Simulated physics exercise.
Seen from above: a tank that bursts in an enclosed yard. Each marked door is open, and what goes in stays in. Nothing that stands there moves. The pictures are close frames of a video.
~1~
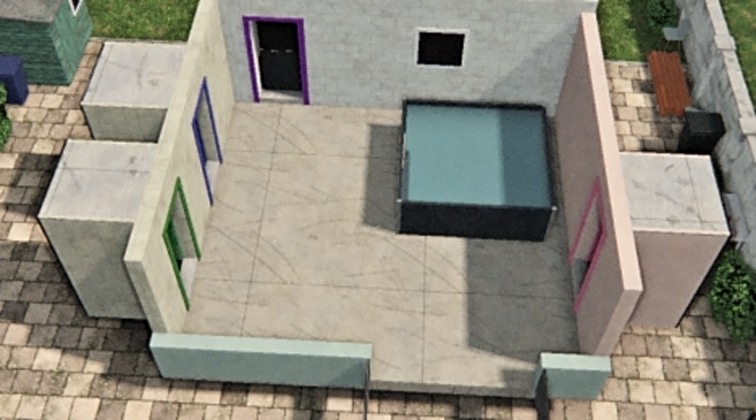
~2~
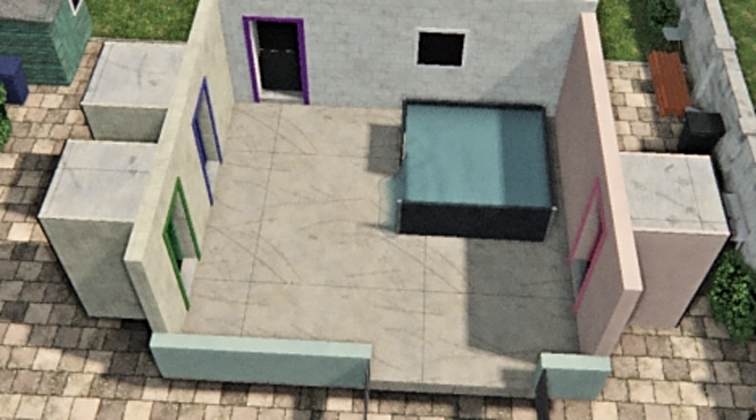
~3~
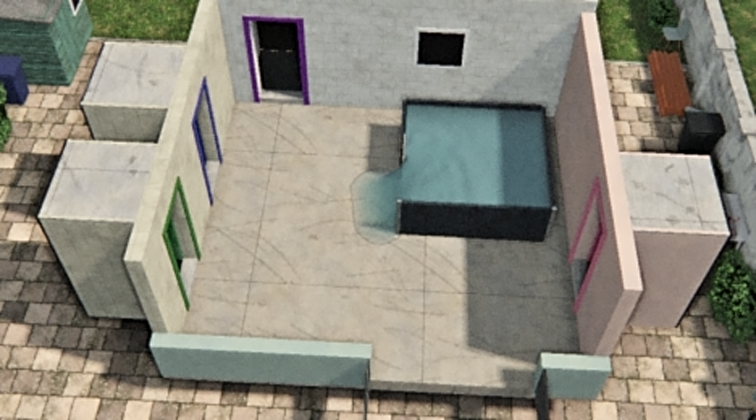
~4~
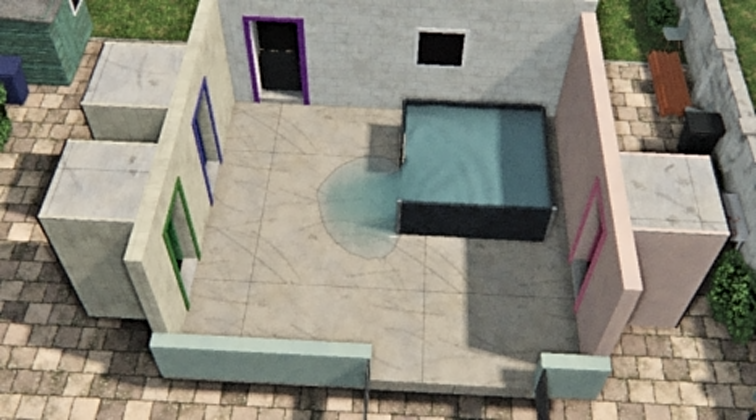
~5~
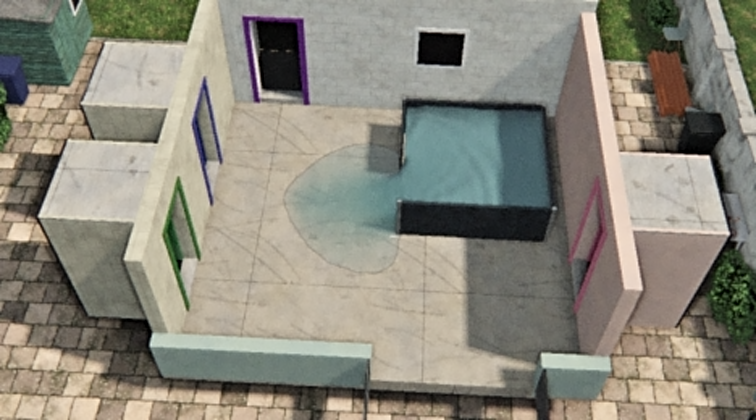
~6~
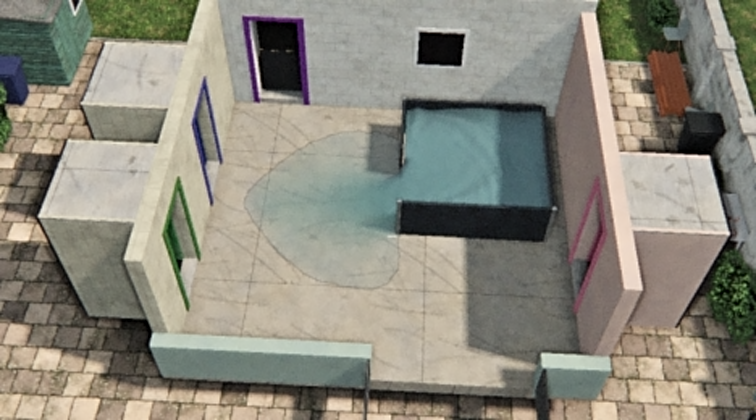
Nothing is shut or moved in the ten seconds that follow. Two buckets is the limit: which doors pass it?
One by one: The blue door lets in a lot; the green door lets in a lot; the purple door lets in a lot; the pink door admits no more than that.
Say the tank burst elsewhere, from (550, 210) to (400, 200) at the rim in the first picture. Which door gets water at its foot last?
The door marked purple.
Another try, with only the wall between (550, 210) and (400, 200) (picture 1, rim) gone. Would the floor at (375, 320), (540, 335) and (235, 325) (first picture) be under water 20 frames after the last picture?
In turn: Under water, flooded, wet.
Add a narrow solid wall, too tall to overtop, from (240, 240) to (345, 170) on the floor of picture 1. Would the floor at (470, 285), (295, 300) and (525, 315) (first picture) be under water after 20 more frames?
In turn: Clear, under water, clear.
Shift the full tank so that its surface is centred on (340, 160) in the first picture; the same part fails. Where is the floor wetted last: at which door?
Last comes the pink one.
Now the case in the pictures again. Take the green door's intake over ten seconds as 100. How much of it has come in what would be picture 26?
About 45 per cent.
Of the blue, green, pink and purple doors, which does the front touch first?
The door marked blue.
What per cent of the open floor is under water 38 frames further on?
Roughly 100 per cent.
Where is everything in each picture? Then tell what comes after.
Still water in the tank at (475, 154), in the first picture.
Water pours out at (401, 196) and has run to (389, 179), in the second picture.
The front is at (361, 180), out from the gap at (401, 197), in the third picture.
The front is at (325, 185), out from the gap at (401, 198), in the fourth picture.
The front is at (288, 198), out from the gap at (401, 198), in the fifth picture.
The front is at (250, 209), out from the gap at (401, 198), in the sixth picture.
A moment on, water covers 45 % of the floor; the blue door over two buckets in, the green door wet at the sill, nothing in, the purple door wet at the sill, nothing in, the pink door not reached.
Next, water covers 55 % of the floor; the blue door far over two buckets in, the green door over two buckets in, the purple door wet at the sill, nothing in, the pink door not reached.
Then, water covers 55 % of the floor; the blue door far over two buckets in, the green door far over two buckets in, the purple door under two buckets in, the pink door not reached.
Later, water covers 100 % of the floor; the blue door far over two buckets in, the green door far over two buckets in, the purple door over two buckets in, the pink door wet at the sill, nothing in.
In the end, water covers 100 % of the floor; the blue door far over two buckets in, the green door far over two buckets in, the purple door over two buckets in, the pink door wet at the sill, nothing in.
